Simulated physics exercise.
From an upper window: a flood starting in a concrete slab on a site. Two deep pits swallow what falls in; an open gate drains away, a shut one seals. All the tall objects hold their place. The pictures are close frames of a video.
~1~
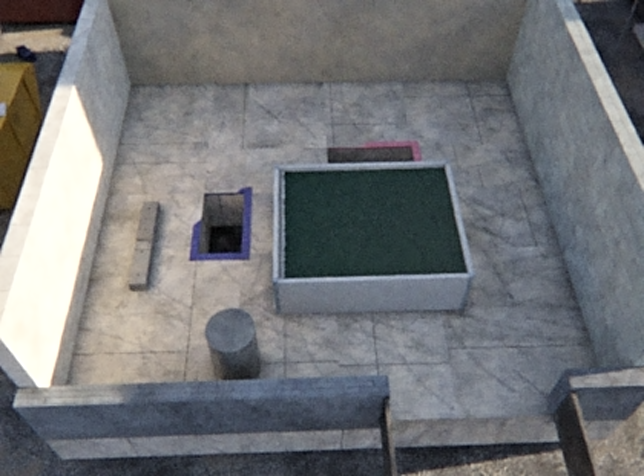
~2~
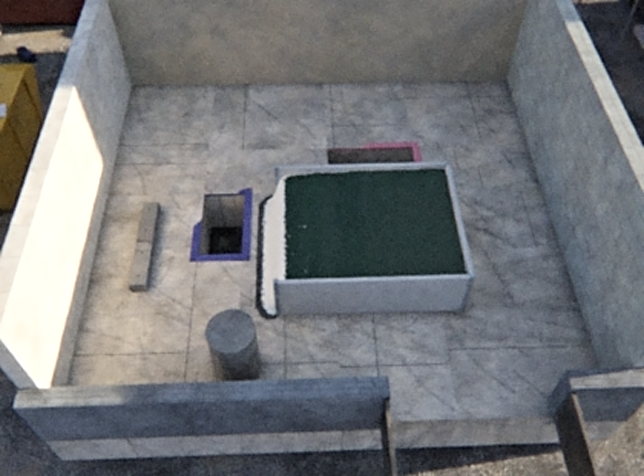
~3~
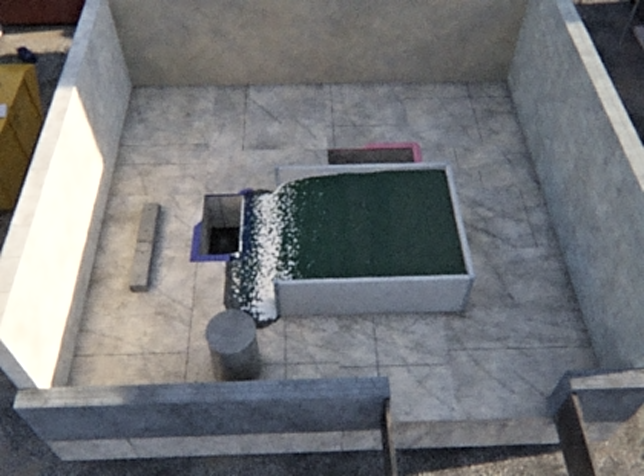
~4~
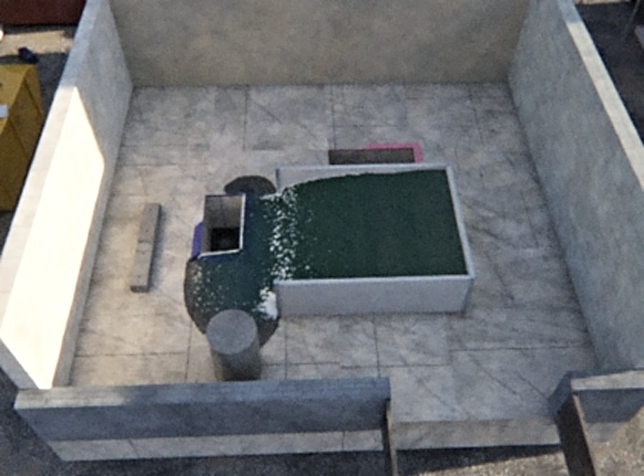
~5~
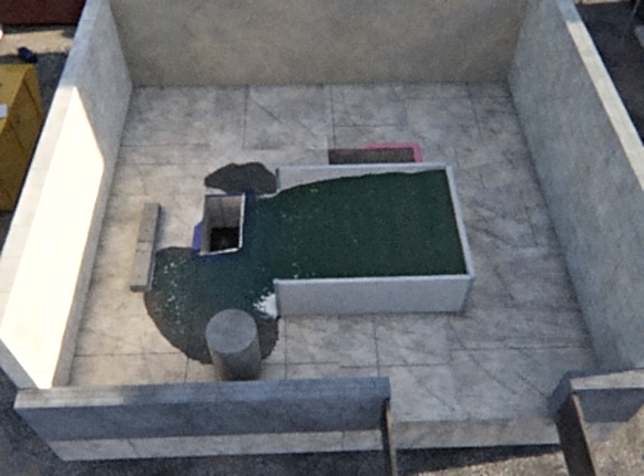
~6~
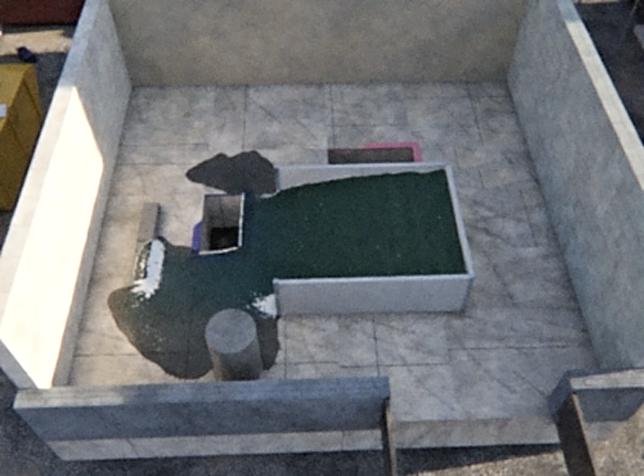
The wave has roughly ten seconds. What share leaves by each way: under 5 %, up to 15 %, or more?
In the end: The gate takes less than 5 %; the pink pit takes less than 5 %; the blue pit takes more than 15 %.
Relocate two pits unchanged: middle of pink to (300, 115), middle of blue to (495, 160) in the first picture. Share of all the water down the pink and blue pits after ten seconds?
Parts in a hundred: Pink 20, blue 8.
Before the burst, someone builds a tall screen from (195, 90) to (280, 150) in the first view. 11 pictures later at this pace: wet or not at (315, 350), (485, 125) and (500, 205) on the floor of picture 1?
In that order: Not flooded, free of water, clear.
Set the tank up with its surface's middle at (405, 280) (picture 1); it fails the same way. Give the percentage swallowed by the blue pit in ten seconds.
Parts in a hundred: Blue 35.
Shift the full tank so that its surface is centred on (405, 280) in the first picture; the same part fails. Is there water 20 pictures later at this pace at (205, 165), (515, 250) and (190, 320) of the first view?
One after the other: Under water, free of water, flooded.
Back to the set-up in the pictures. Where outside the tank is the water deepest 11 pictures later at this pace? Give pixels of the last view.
Close to (62, 412).
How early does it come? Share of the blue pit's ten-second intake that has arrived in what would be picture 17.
Close to 50 %.
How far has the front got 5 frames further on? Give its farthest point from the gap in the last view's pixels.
Close to (62, 412).
A moment on, water covers 25 % of the floor; the gate 0 %, the pink pit 0 %, the blue pit 16 %.
Next, water covers 30 % of the floor; the gate 0 %, the pink pit 0 %, the blue pit 27 %.
Then, water covers 40 % of the floor; the gate 0 %, the pink pit 0 %, the blue pit 38 %.
Later, water covers 65 % of the floor; the gate 0 %, the pink pit 0 %, the blue pit 46 %.
In the end, water covers 90 % of the floor; the gate 2 %, the pink pit 2 %, the blue pit 53 %.
